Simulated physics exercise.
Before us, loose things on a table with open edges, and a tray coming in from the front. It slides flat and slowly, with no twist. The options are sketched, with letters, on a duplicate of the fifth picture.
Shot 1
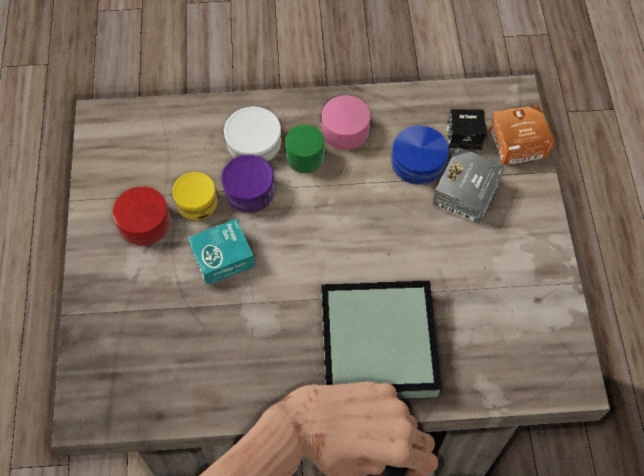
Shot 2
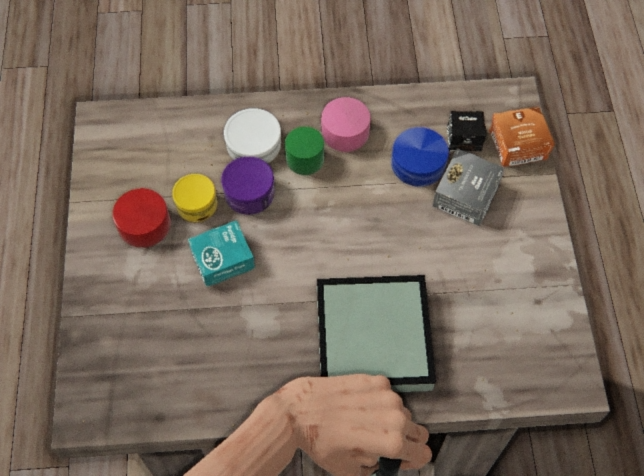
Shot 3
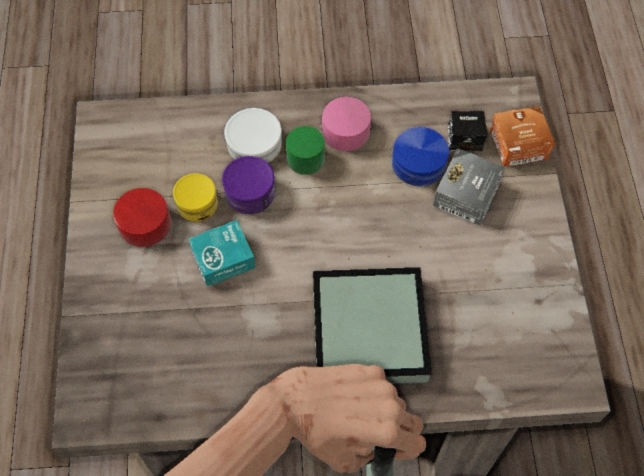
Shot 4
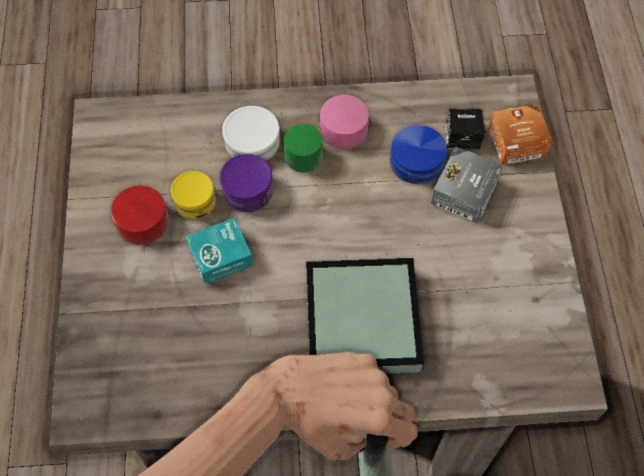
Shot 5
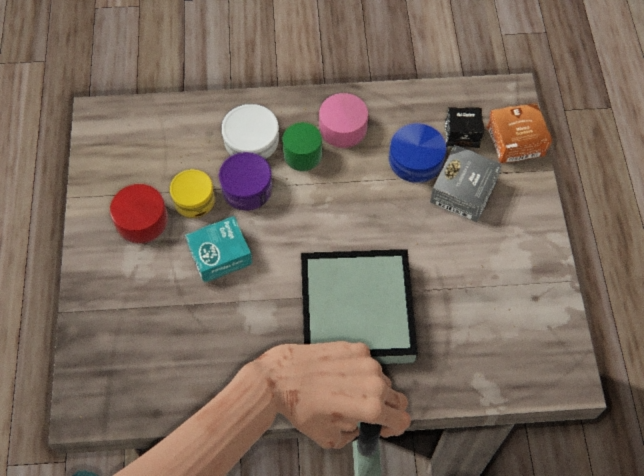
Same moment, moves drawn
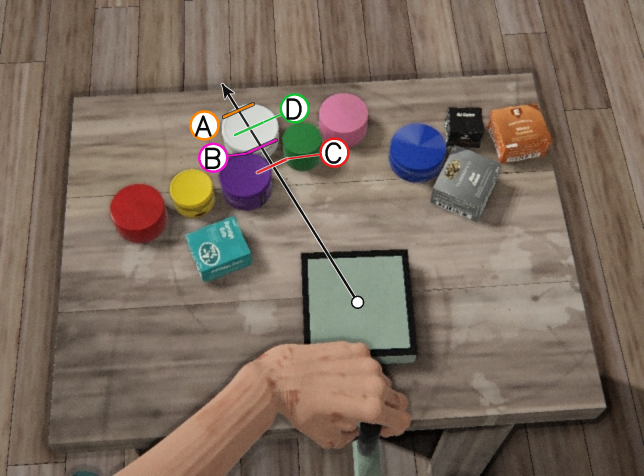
A hand slowly slides a pale green tray forward and slightly left across a cluttered table.
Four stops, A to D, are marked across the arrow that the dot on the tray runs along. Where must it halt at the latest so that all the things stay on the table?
The farthest safe stop is B.
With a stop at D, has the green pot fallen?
Yes.
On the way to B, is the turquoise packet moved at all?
By then, yes.
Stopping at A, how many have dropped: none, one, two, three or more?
In all, two.
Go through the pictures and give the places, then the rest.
Yellow jar (196, 196); grey packet (468, 185); orange box (521, 135), in the first frame.
Tray (375, 330); turquoise packet (222, 254), in the second frame.
Tray (371, 321); green pot (306, 150), in the third frame.
Tray (363, 312); white jar (252, 136), in the fourth frame.
Tray (358, 303); red pot (139, 214); black packet (464, 127); yellow jar (193, 194), in the fifth frame.
On the copy, A at (239, 111); B at (261, 147); C at (272, 166); D at (250, 129); the arrow from (358, 302) to (223, 85); the white dot at (358, 302).
On B. First, tray (320, 249); orange box (519, 133); pink tin (343, 121).
Then, tray (286, 193); white jar (248, 126); green pot (299, 130).
Finally, tray (262, 154); white jar (243, 90); green pot (292, 93); nothing has fallen.
By contrast, A drops the green pot and white jar; C is safe but short; D drops the green pot and white jar.
